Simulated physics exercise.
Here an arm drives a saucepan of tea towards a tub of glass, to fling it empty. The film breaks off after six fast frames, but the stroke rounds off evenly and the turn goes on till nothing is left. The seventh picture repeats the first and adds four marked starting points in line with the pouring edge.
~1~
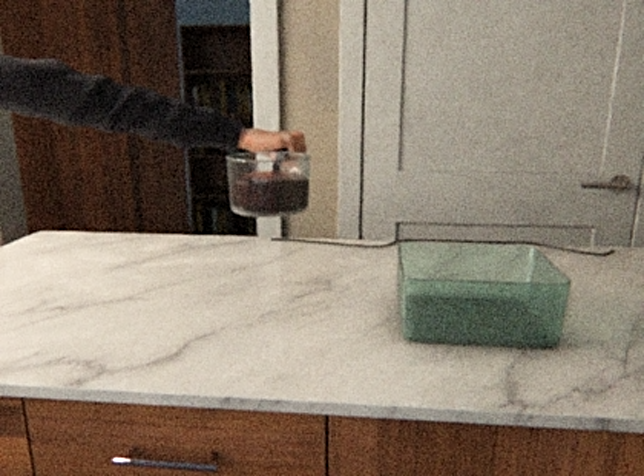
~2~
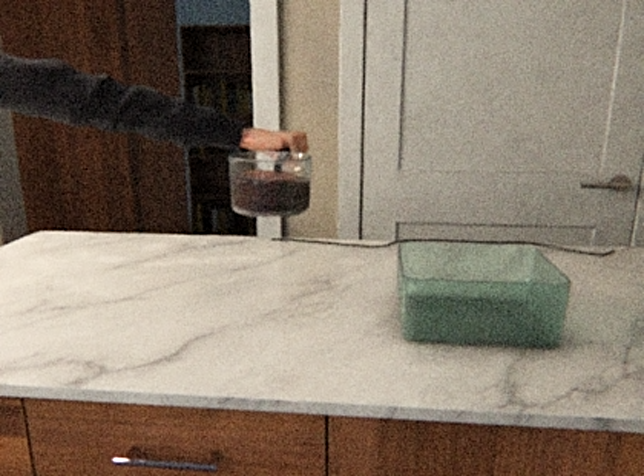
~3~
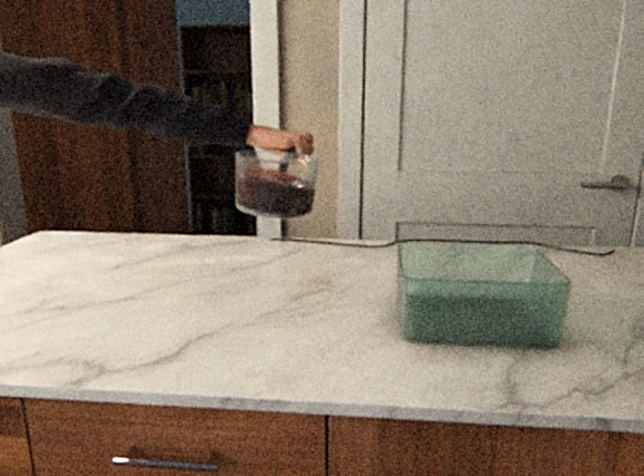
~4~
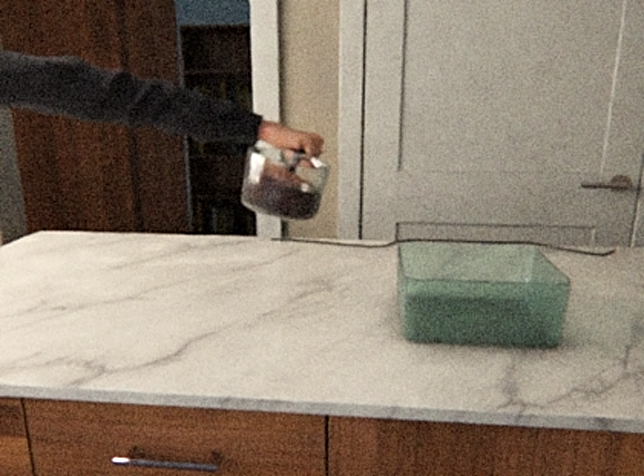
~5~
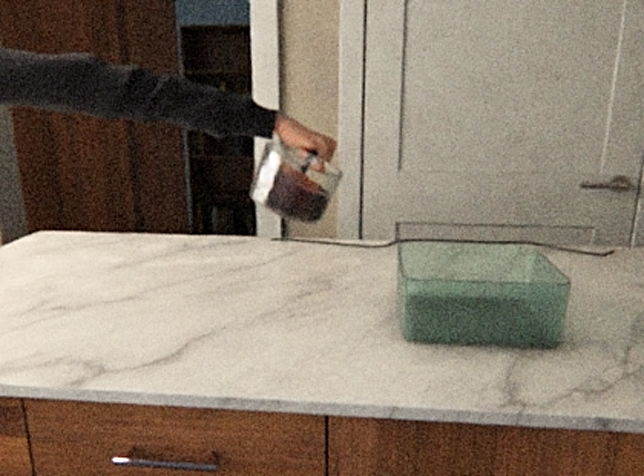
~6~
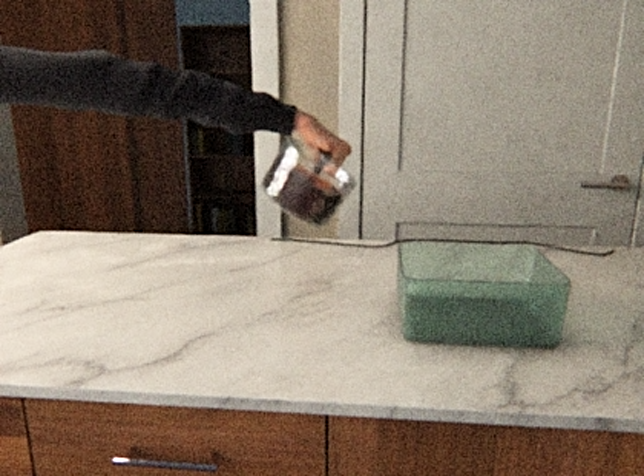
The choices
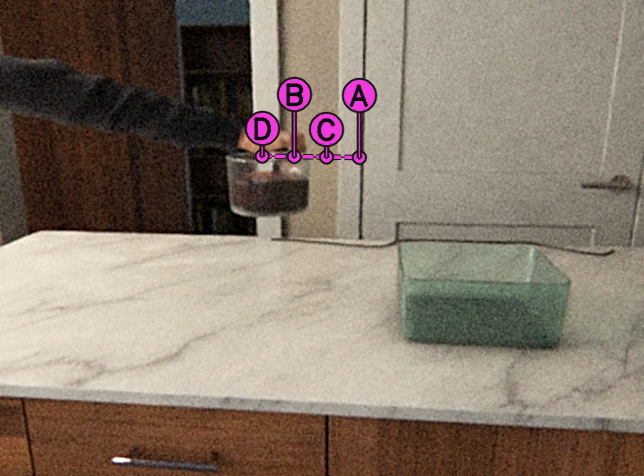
Over a marble-topped counter, a hand in a dark sleeve held up a clear container of dark liquid, then moved it slightly right and steadily tilted it, with a green-tinted glass tub sitting nearby.
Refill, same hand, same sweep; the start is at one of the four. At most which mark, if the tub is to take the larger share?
Choose D.
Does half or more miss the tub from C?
No, not at all.
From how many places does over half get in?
All four.
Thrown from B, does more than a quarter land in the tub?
Yes.
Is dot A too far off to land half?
No, not at all.
On the marked copy, A at (359, 157); B at (294, 156); C at (326, 157); D at (262, 156).
For dot A, about 92 % lands in the tub, 3 % falls short and 5 % goes beside or beyond.
For dot B, about 70 % lands in the tub, 8 % falls short and 22 % goes beside or beyond.
For dot C, about 78 % lands in the tub, 8 % falls short and 14 % goes beside or beyond.
For dot D, about 69 % lands in the tub, 17 % falls short and 15 % goes beside or beyond.
